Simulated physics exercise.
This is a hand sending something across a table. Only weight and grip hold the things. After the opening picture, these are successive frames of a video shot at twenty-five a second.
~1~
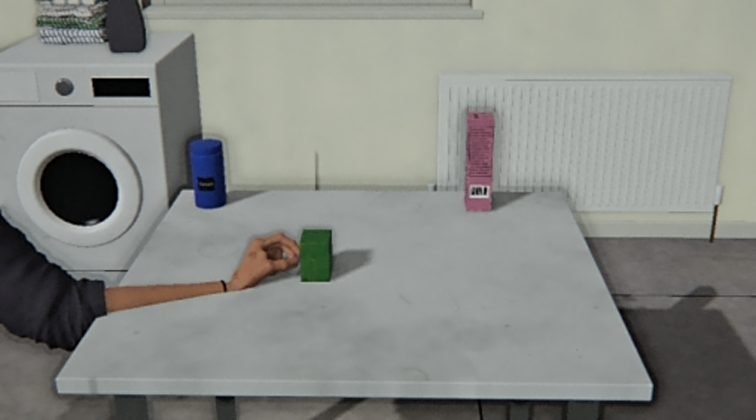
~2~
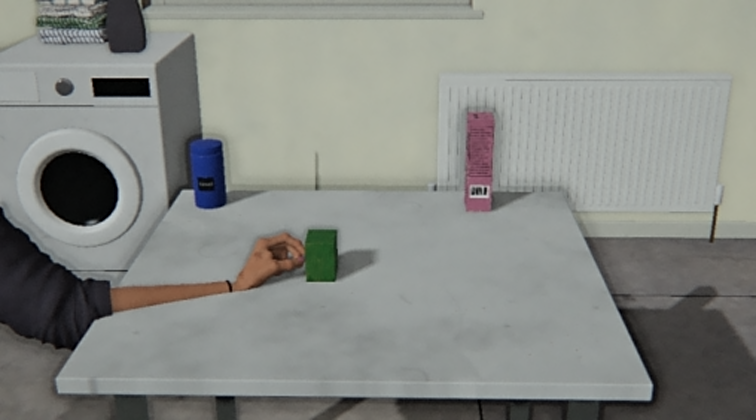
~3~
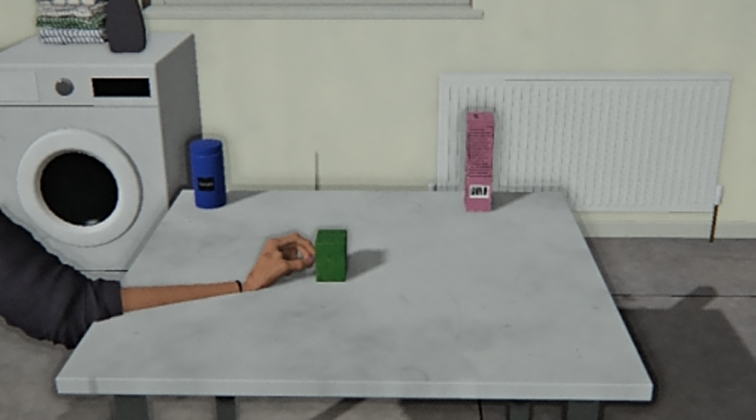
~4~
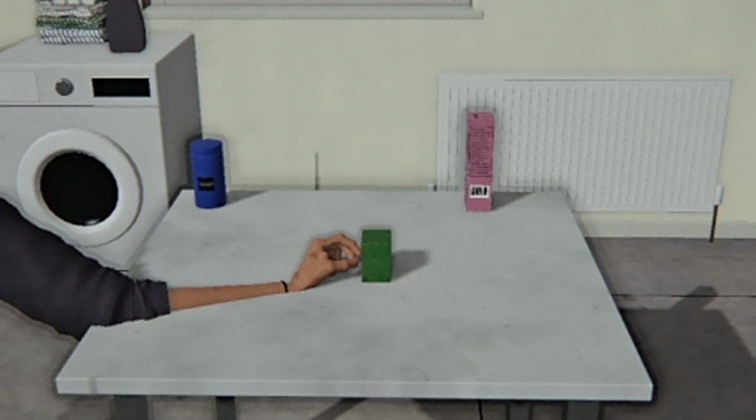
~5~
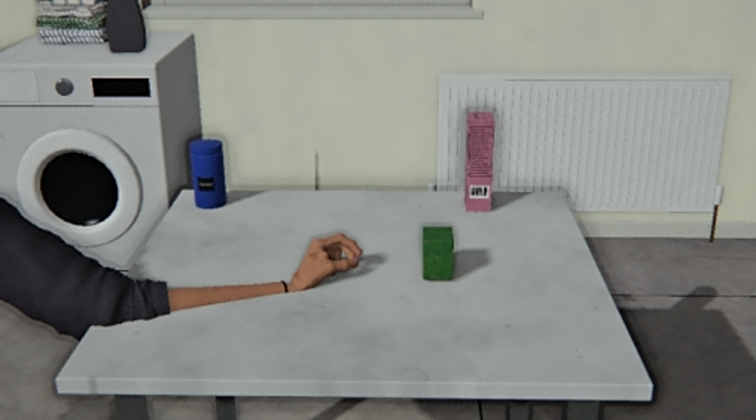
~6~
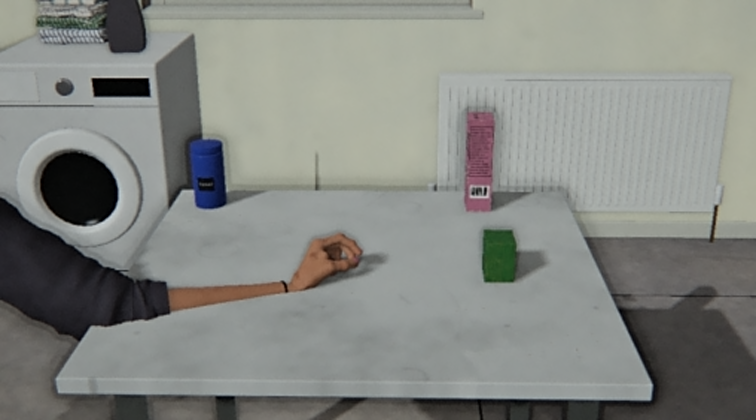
Green block being pushed rightward across a grey table by a hand, then sliding on alone as the hand stays still.
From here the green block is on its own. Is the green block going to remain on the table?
The green block goes over the edge.
Then, 0.10 s later than the last frame, green block now off the table.
Then, 0.20 s later than the last frame, things are still on the move.
Then, 0.40 s later than the last frame, as before.
When it is over, off the table, green block.
